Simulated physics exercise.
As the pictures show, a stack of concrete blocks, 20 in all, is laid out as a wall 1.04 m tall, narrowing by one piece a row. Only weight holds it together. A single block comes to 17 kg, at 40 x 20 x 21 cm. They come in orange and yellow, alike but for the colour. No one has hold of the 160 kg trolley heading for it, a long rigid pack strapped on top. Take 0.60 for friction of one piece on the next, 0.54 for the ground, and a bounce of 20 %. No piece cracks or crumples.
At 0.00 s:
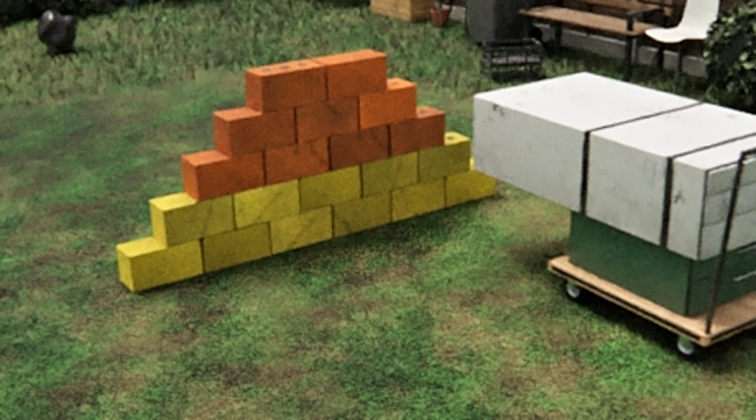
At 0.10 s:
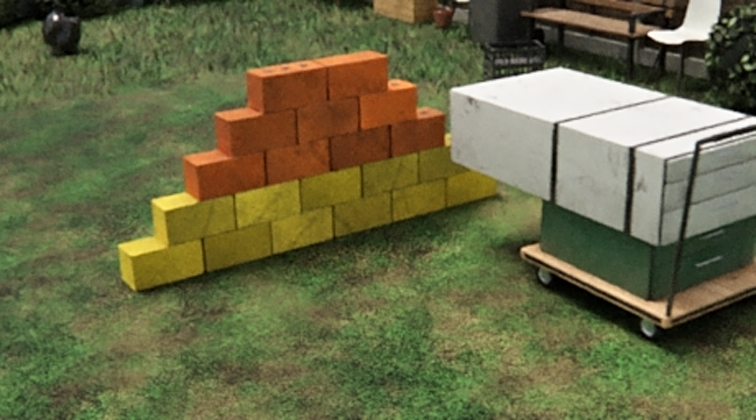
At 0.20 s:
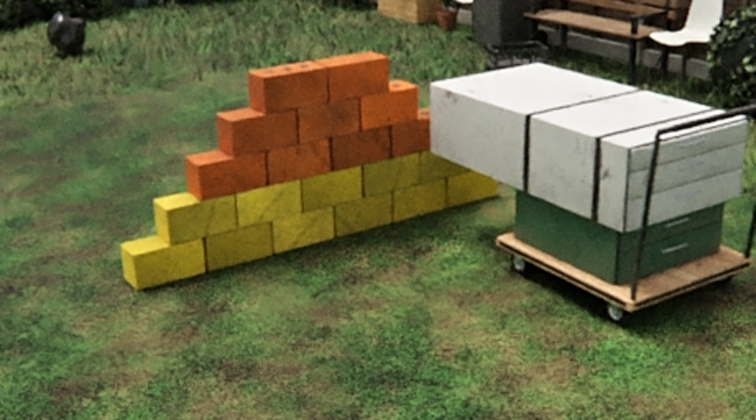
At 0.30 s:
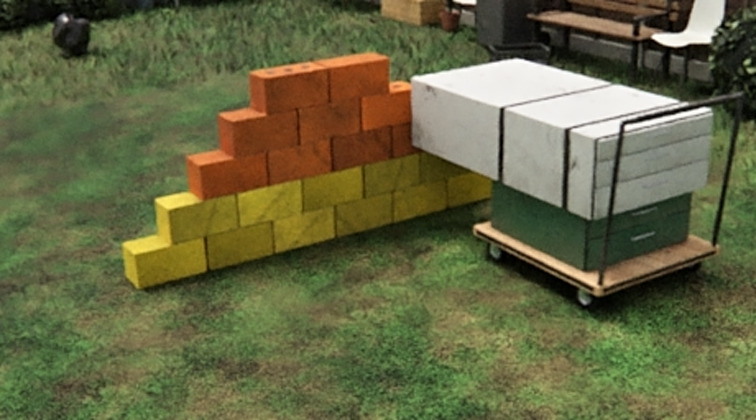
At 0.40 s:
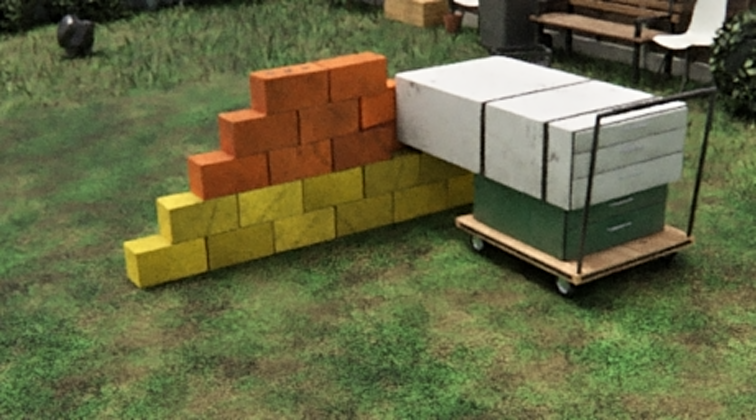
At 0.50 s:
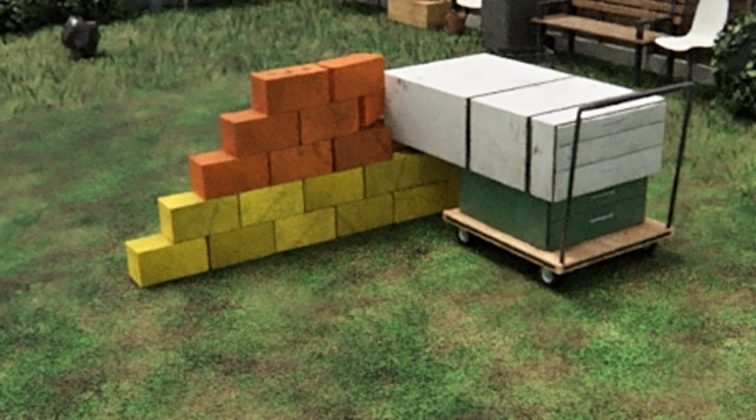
A loaded trolley rolling left across grass into a stepped wall of orange and yellow blocks, shifting a few orange ones.
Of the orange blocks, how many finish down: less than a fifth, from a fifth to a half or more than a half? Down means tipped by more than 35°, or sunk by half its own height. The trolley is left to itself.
It comes to from a fifth to a half.
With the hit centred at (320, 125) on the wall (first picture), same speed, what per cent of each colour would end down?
In that case yellow 10, orange 90 per cent.
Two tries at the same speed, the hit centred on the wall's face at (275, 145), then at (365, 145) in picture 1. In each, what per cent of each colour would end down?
Yellow 30 then 40, orange 90 then 90 per cent.
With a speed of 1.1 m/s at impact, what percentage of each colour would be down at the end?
Then yellow 0, orange 30 per cent.
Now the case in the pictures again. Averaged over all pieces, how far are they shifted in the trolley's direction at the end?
Roughly 10 cm.
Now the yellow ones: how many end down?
Ending so: Yellow 0.
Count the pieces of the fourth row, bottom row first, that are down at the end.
1 from that row.
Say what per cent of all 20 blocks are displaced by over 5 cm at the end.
Shifted: 30 per cent.
Around 0.76 s, load 65 cm past the wall's line, still rolling; 2 of the 9 orange blocks down (2 of 20 in all colours); top orange block unmoved.
Around 1.04 s, load 86 cm past the wall's line, still rolling; 3 of the 9 orange blocks down (3 of 20 in all colours); top orange block unmoved; top yellow block displaced 28 mm.
Finally (1.8 s), load 82 cm past the wall's line, still rolling; 3 of the 9 orange blocks down (3 of 20 in all colours); top orange block unmoved; top yellow block displaced 34 mm. That is 33 per cent. Seen by the last camera, middles, top orange block near (290, 89), top yellow block near (383, 171).
